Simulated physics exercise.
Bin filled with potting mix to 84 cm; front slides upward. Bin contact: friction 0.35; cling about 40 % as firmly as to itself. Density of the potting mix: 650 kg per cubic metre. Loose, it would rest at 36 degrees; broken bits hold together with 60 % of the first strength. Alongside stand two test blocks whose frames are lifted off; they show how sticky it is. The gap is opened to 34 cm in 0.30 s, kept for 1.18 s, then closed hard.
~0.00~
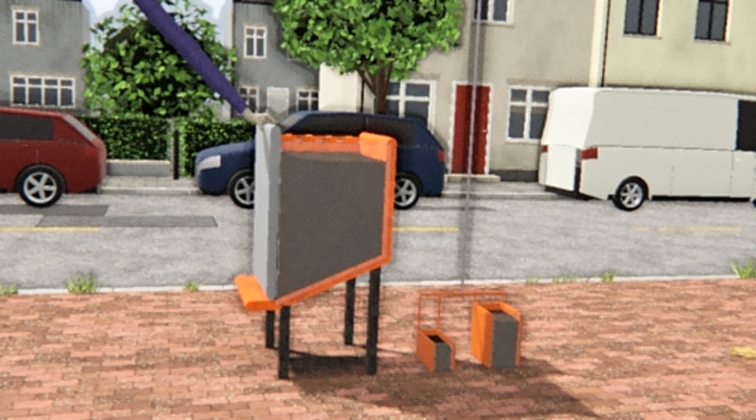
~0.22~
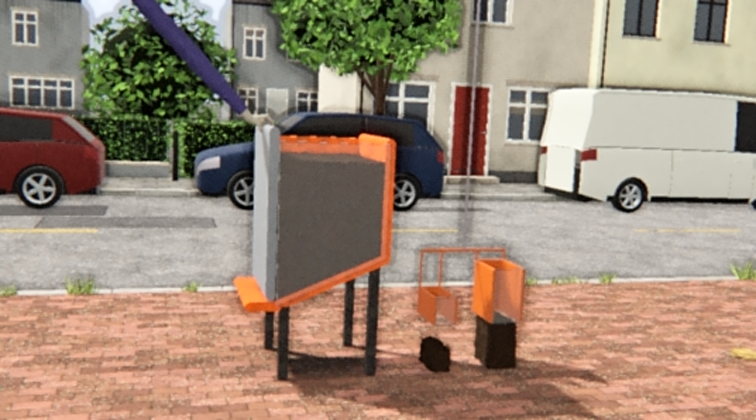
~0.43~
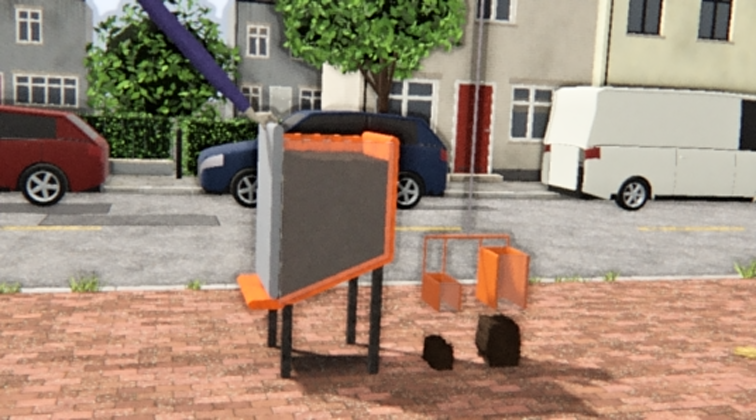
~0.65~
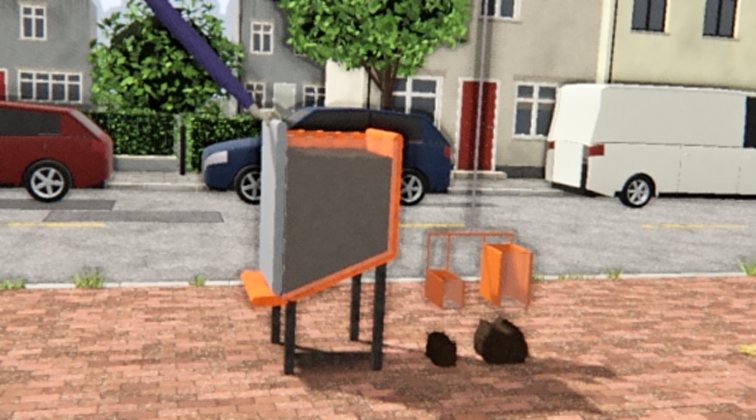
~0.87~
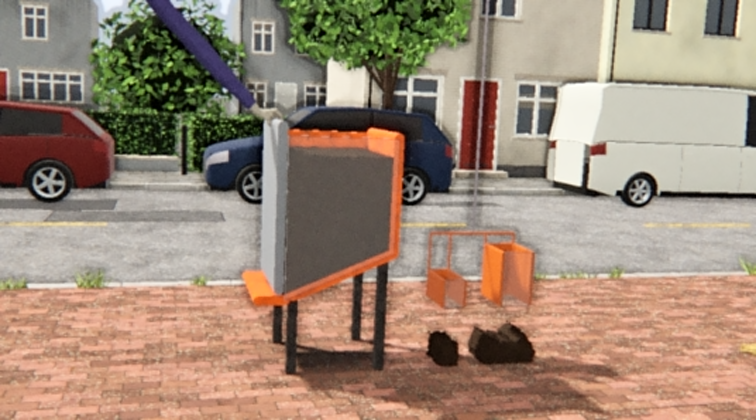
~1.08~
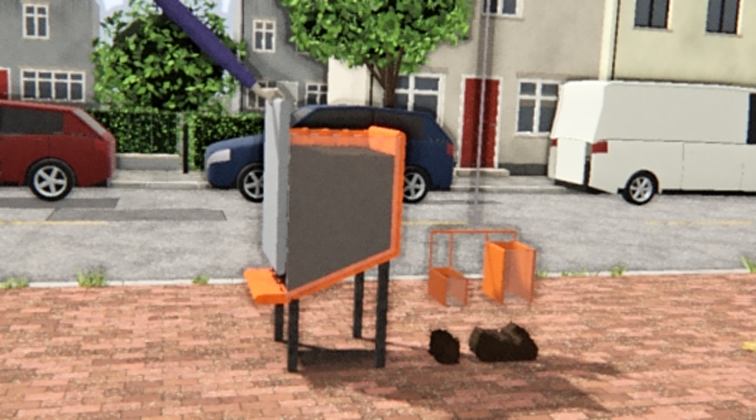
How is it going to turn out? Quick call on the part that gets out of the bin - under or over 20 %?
Under, I would say.
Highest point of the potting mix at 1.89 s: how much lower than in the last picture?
About 0 cm.
After 1.45 s, the hatch is 34 cm open and 0 % is out.
After 1.89 s, the hatch is 34 cm open and 0 % is out.
After 2.32 s, the hatch is 34 cm open and 0 % is out.
After 2.75 s, the hatch is 8.9 cm open and 2 % is out.
After 3.44 s, the hatch is shut and 3 % is out.
